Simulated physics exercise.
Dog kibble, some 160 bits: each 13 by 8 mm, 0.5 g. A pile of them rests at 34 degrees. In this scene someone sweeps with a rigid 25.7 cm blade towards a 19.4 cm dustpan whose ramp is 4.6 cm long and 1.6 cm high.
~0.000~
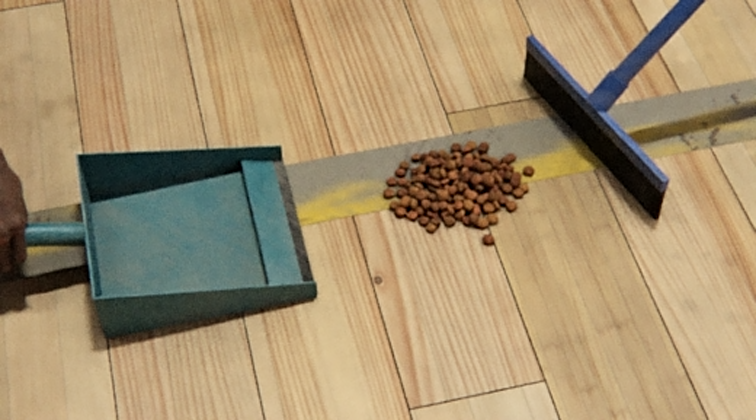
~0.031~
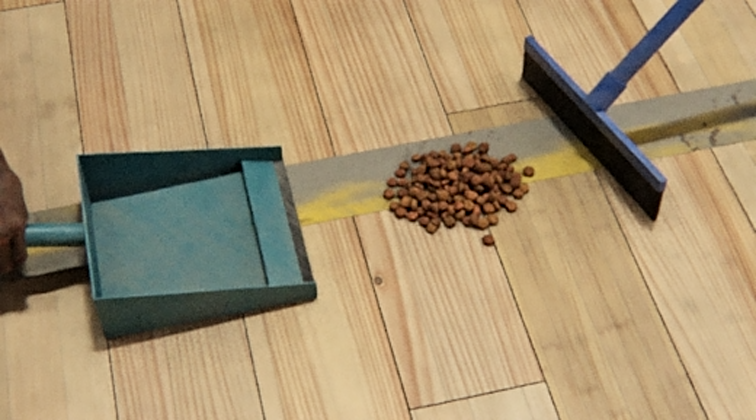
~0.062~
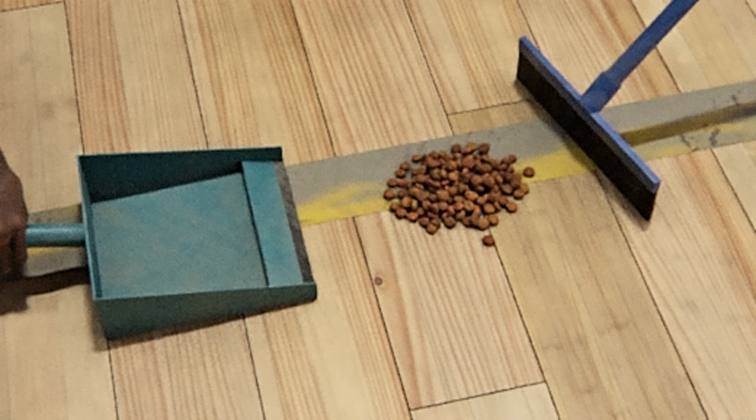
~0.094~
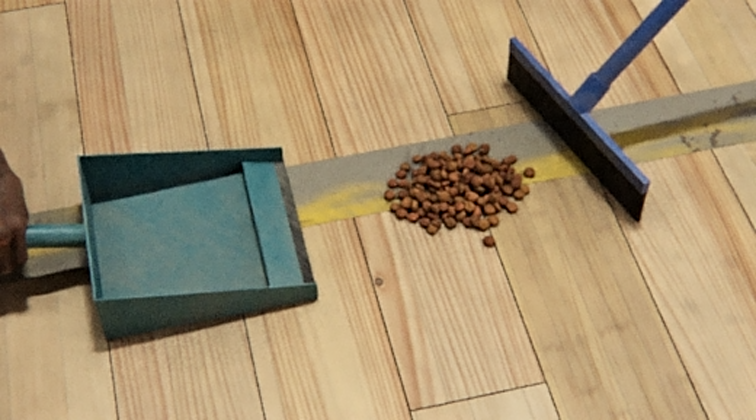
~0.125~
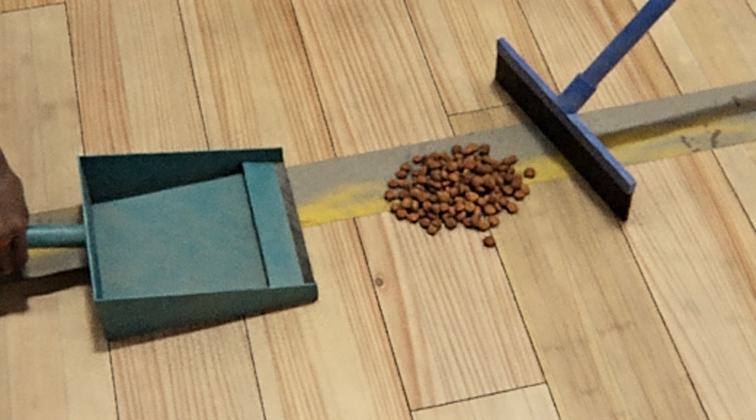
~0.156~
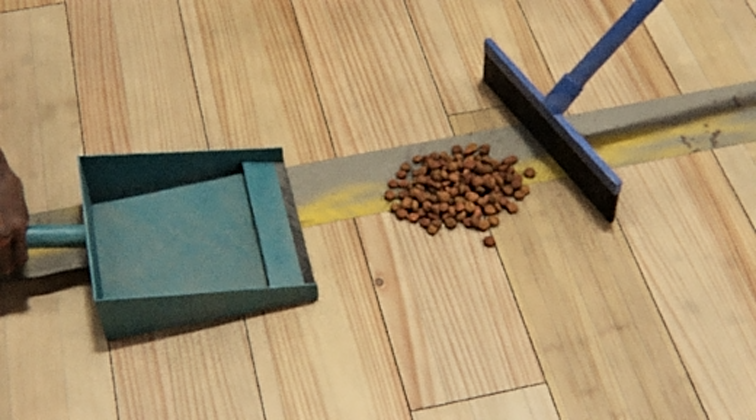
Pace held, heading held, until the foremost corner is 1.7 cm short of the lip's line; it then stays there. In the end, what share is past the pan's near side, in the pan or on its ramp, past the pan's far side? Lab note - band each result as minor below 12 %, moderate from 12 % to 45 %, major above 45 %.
Result: Near side minor; pan minor; far side minor.
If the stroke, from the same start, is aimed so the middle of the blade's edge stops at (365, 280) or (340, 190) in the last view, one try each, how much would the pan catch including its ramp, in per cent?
About 15 and 5 per cent.
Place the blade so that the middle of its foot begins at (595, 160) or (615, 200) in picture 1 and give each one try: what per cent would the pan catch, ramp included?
Roughly 0 % and 10 %.
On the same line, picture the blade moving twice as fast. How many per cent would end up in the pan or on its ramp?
It would come to roughly 10 percent.
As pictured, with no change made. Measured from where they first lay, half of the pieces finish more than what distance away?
Near 12 cm.
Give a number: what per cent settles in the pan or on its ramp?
That works out at about 0 percent.
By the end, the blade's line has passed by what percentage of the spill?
Close to 20 percent.
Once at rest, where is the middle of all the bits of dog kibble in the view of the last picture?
Around (344, 211).
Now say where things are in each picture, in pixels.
Blade from (663, 185) to (531, 45), moved 0.0 cm, 0 of the pieces shifted so far; middle of the pieces at (455, 184); pan at (181, 248), in the first picture.
Blade from (661, 186) to (529, 45), moved 0.2 cm, 0 of the pieces shifted so far; middle of the pieces at (455, 184), in the second picture.
Blade from (654, 187) to (523, 46), moved 0.9 cm, 0 of the pieces shifted so far; middle of the pieces at (455, 185), in the third picture.
Blade from (644, 187) to (513, 47), moved 2.1 cm, 0 of the pieces shifted so far; middle of the pieces at (456, 185), in the fourth picture.
Blade from (630, 188) to (501, 47), moved 3.6 cm, 0 of the pieces shifted so far; middle of the pieces at (456, 185), in the fifth picture.
Blade from (616, 188) to (488, 48), moved 5.0 cm, 0 of the pieces shifted so far; middle of the pieces at (456, 185); pan at (182, 250). Its pace works out near 0.48 m/s, heading 12 degrees away from the viewer's side, in the sixth picture.
After 0.41 s, middle of the blade 18 cm from the lip; 0 % over the lip, far side 0 %, near side 0 %.
After 0.58 s, middle of the blade 10 cm from the lip; 0 % over the lip, far side 5 %, near side 0 %.
After 0.88 s, middle of the blade 5 cm from the lip; 0 % over the lip, far side 5 %, near side 0 %.
In the end, at 1.2 s, near side 0 %, pan 0 %, far side 5 %, in front of the lip or behind the blade 95 %.
